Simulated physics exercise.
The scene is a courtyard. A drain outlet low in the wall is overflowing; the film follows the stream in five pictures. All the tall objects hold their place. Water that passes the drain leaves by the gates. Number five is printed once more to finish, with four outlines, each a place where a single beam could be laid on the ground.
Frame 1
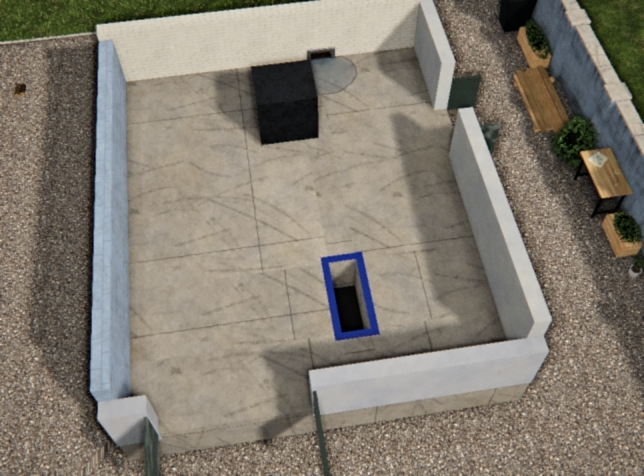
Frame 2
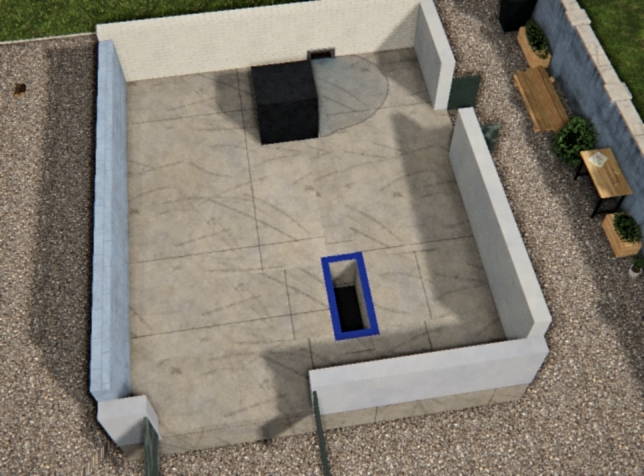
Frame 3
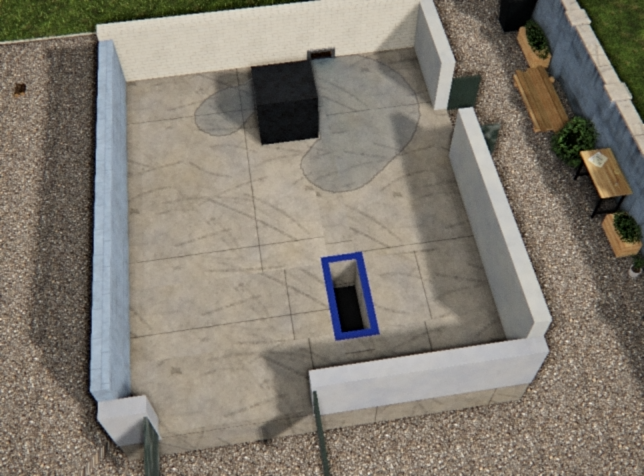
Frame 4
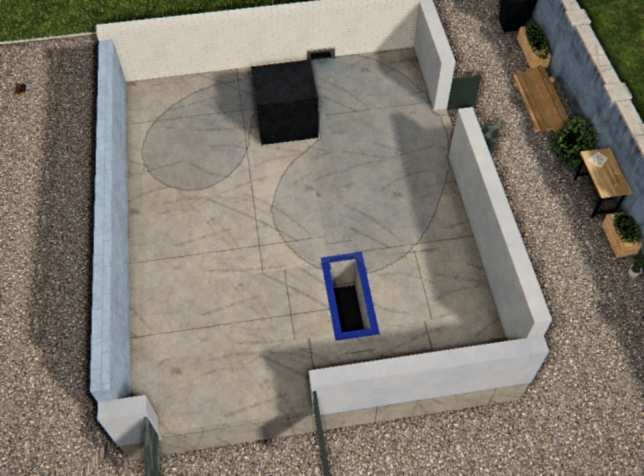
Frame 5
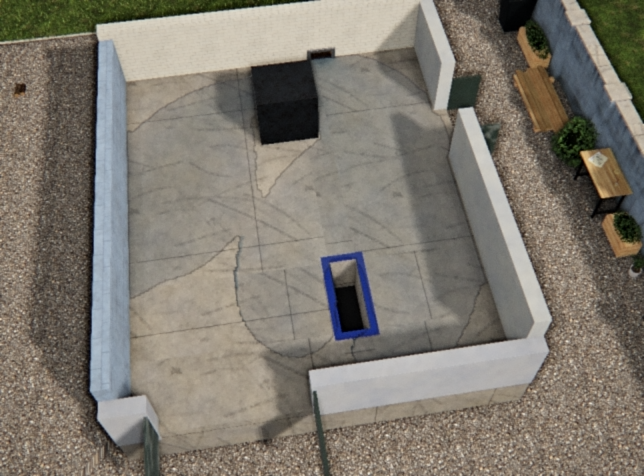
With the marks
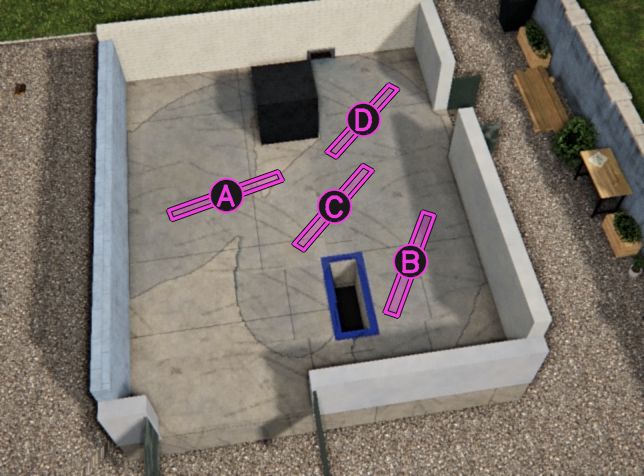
Water spreading across a walled courtyard floor from beside a dark block at the back wall, reaching the blue-edged drain pit.
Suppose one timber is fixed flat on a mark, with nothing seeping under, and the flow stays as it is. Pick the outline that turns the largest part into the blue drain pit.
B.
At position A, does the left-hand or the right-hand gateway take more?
The left one.
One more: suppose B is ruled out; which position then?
That is position A.
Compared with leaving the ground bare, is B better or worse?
It is better.
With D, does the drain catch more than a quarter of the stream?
No.
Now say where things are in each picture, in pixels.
Outfall at (321, 54); blue drain pit at (349, 295); open gate at (235, 406); open gate at (441, 133); water covers 3 % of the ground and shows as far out as (343, 85); blue drain pit still dry.
Water covers 8 % of the ground and shows as far out as (349, 123); blue drain pit still dry.
Water covers 18 % of the ground and shows as far out as (321, 186); blue drain pit still dry.
Water covers 36 % of the ground and shows as far out as (373, 261); blue drain pit still dry.
Water covers 61 % of the ground and shows as far out as (445, 331); blue drain pit taking water.
On the marked copy, A from (170, 215) to (280, 175); B from (391, 314) to (428, 213); C from (298, 246) to (367, 168); D from (331, 154) to (393, 87).
Choosing A, about 26 % of the stream runs into the blue drain pit, about 74 % out by the gates.
Choosing B, about 42 % of the stream runs into the blue drain pit, about 57 % out by the gates.
Choosing C, about 11 % of the stream runs into the blue drain pit, about 89 % out by the gates.
Choosing D, about 11 % of the stream runs into the blue drain pit, about 87 % out by the gates.
